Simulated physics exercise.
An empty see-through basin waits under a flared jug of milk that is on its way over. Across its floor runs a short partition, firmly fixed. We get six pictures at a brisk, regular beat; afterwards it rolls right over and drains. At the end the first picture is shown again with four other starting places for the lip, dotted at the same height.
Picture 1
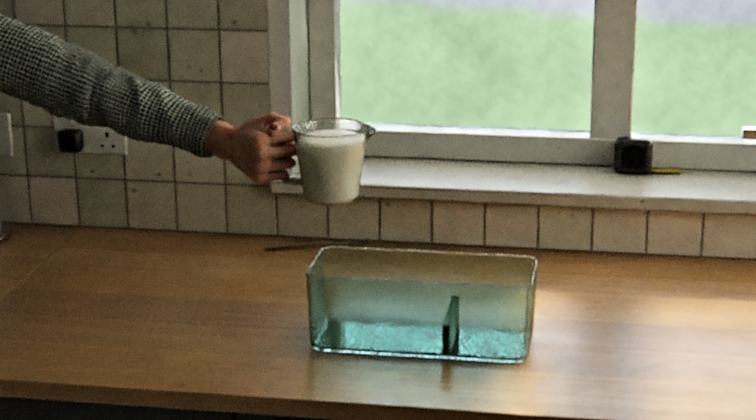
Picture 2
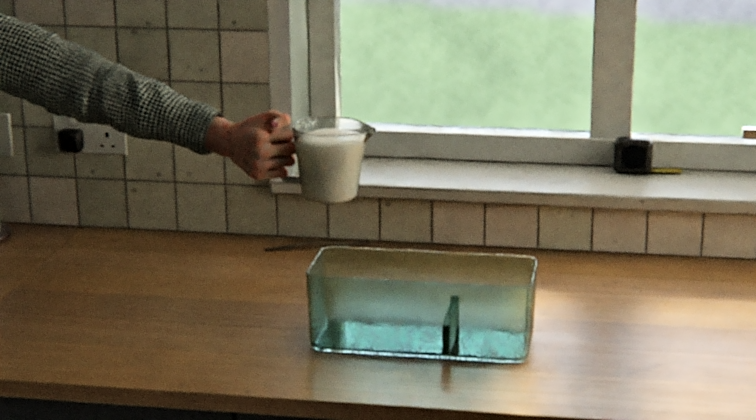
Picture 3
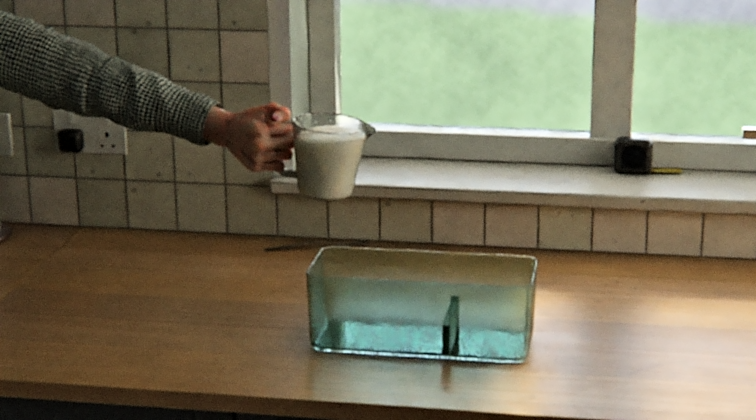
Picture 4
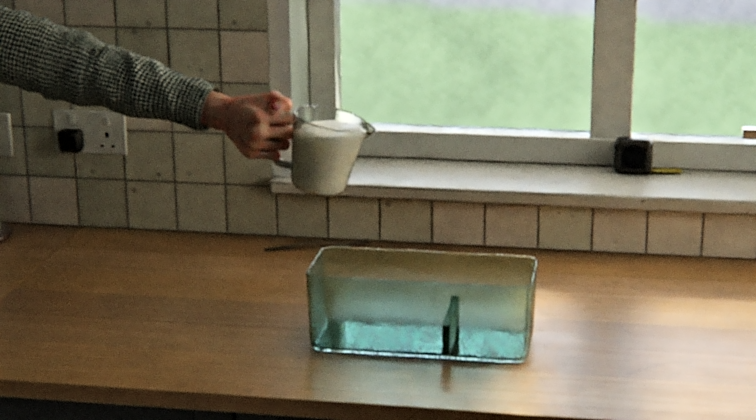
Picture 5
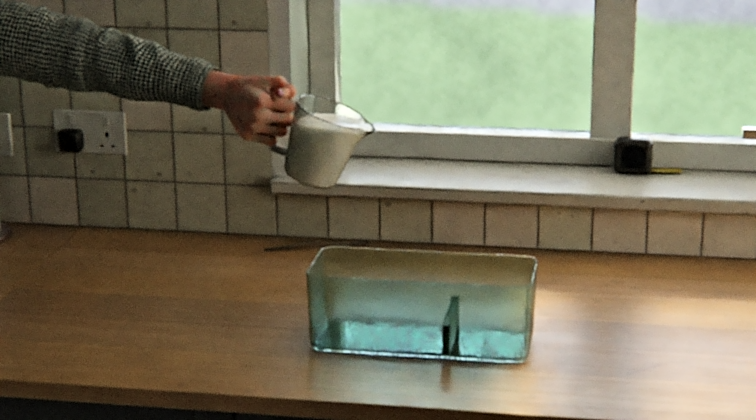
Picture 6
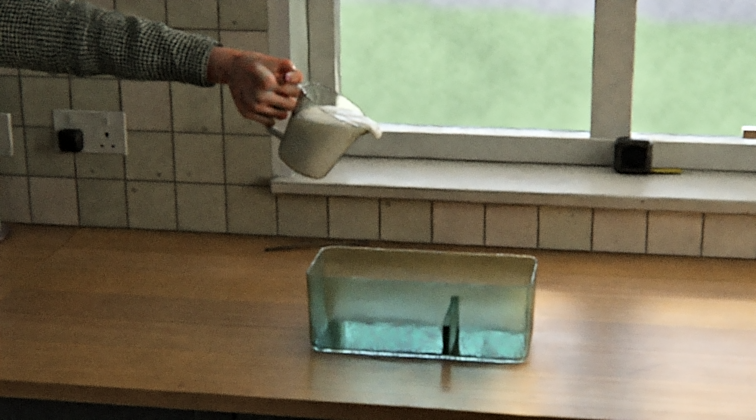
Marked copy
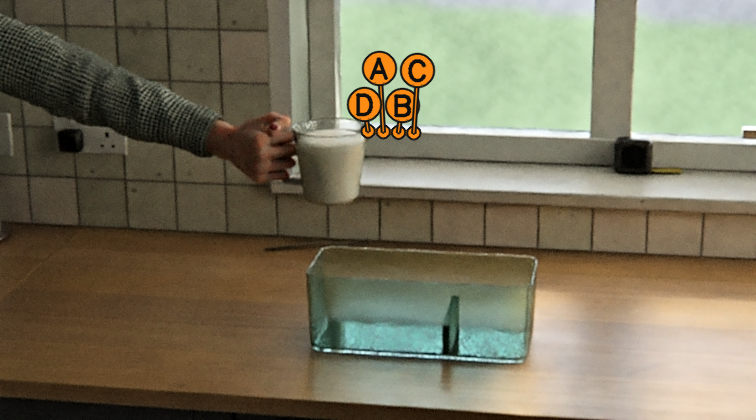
On a wooden kitchen counter, a hand tilts a milk jug rightward above a glass basin.
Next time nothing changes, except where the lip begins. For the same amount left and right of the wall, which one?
D works best here.
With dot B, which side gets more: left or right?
The right one.
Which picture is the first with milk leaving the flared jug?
Picture 6.
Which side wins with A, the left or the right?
The right side.
On the marked copy, A at (383, 131); B at (398, 132); C at (413, 132); D at (368, 131).
For dot A, about 16 % ends left of the wall and 82 % right of it.
For dot B, about 7 % ends left of the wall and 91 % right of it.
For dot C, about 18 % ends left of the wall and 78 % right of it; 5 % is lost outside.
For dot D, about 53 % ends left of the wall and 45 % right of it.
